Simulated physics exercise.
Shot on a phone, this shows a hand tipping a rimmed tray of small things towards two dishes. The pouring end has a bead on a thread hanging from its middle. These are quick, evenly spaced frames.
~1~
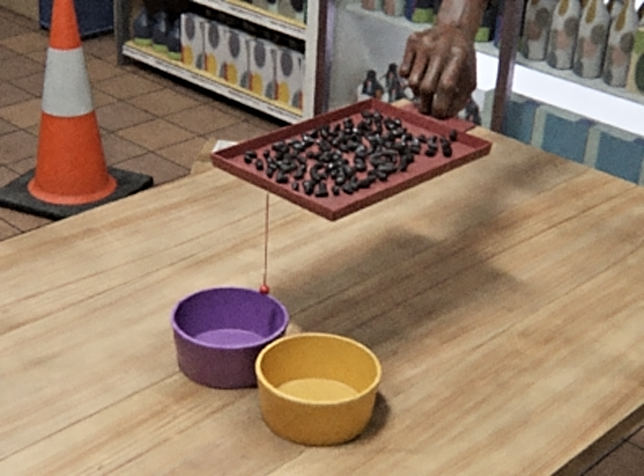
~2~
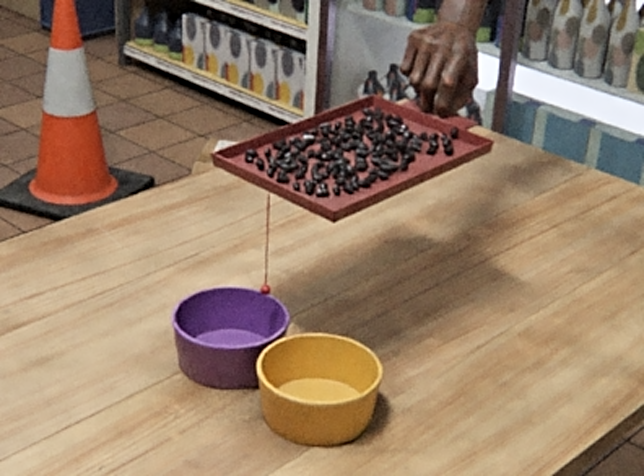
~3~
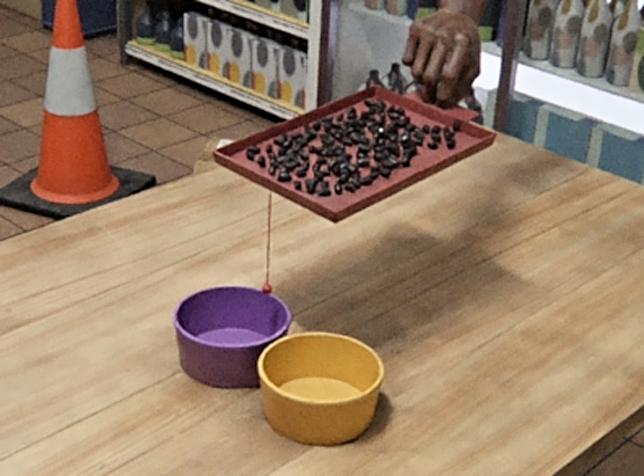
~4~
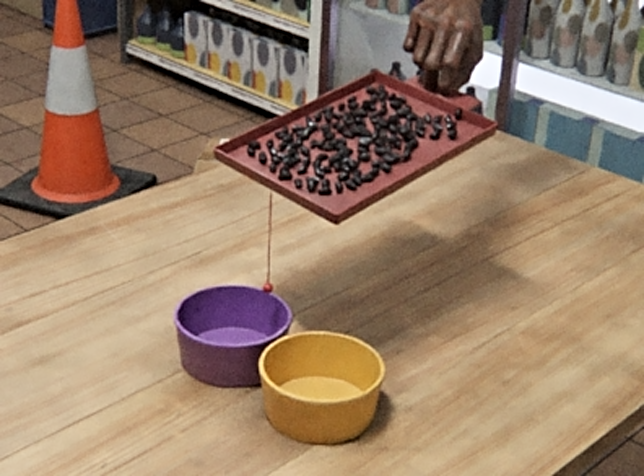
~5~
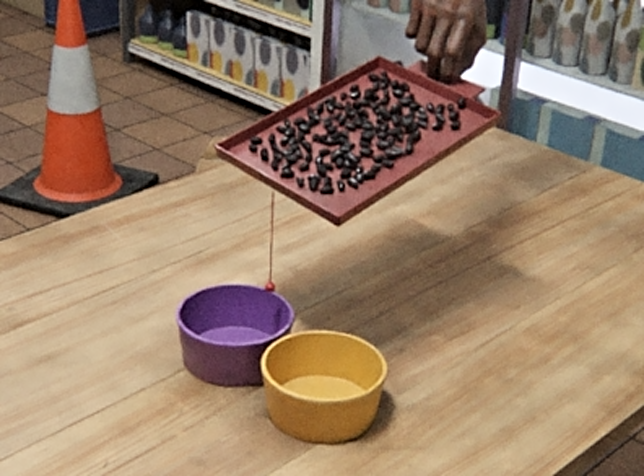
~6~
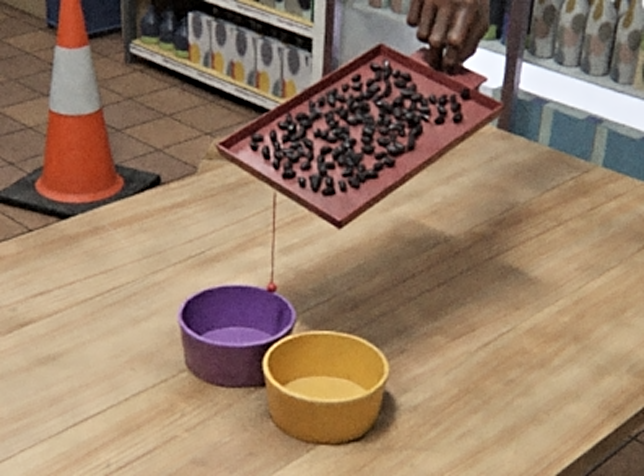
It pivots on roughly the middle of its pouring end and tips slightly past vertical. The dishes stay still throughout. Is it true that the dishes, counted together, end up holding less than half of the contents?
No, more than half.
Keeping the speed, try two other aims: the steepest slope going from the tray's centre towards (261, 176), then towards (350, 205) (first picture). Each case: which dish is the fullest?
The first try favours the dish to the left; the second favours the dish to the right.
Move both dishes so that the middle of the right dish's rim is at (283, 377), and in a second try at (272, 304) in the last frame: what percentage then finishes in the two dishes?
Trial 1: 20 percent; trial 2: 20 percent.
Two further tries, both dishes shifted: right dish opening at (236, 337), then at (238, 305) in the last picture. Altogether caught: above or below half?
Catch, run one: Below the halfway mark; run two: Below the halfway mark.
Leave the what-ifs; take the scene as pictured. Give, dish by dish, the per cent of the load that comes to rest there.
20 per cent goes to the left dish and 50 per cent to the right dish.
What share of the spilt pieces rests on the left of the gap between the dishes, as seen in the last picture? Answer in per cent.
Left portion: Around 10 %.
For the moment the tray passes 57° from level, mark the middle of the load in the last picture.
I'd mark the middle close to (335, 171).
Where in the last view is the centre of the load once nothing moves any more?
Roughly at (311, 382).
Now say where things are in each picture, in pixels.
The first picture shows corners of the pouring end at (213, 153) and (334, 209), level; middle of the load at (362, 150), black beans; left dish at (187, 354); right dish at (275, 409); bead on its thread at (265, 290).
The second picture shows corners of the pouring end at (214, 153) and (335, 210), level; middle of the load at (363, 149).
The third picture shows corners of the pouring end at (215, 151) and (336, 211), tipped barely, lowest at the right corner; middle of the load at (365, 143).
The fourth picture shows corners of the pouring end at (216, 148) and (336, 213), tipped a little, lowest at the right corner; middle of the load at (366, 136).
The fifth picture shows corners of the pouring end at (218, 145) and (338, 215), tipped a little, lowest at the right corner; middle of the load at (368, 128).
The sixth picture shows corners of the pouring end at (219, 144) and (340, 218), tipped clearly, lowest at the right corner; middle of the load at (369, 123); left dish at (194, 352); right dish at (282, 407).
Soon after the last picture, tray tipped steeply; all on the tray.
A little later, tray tipped right over; about two thirds on the tray; about a quarter in the right dish; a stray few in the left dish; a small part outside both; a stray few in the air.
Later still, tray tipped past a quarter turn; about half in the right dish; about a quarter in the left dish; about a third outside both.
At rest, tray tipped past a quarter turn; about half in the right dish; about a quarter in the left dish; about a third outside both.
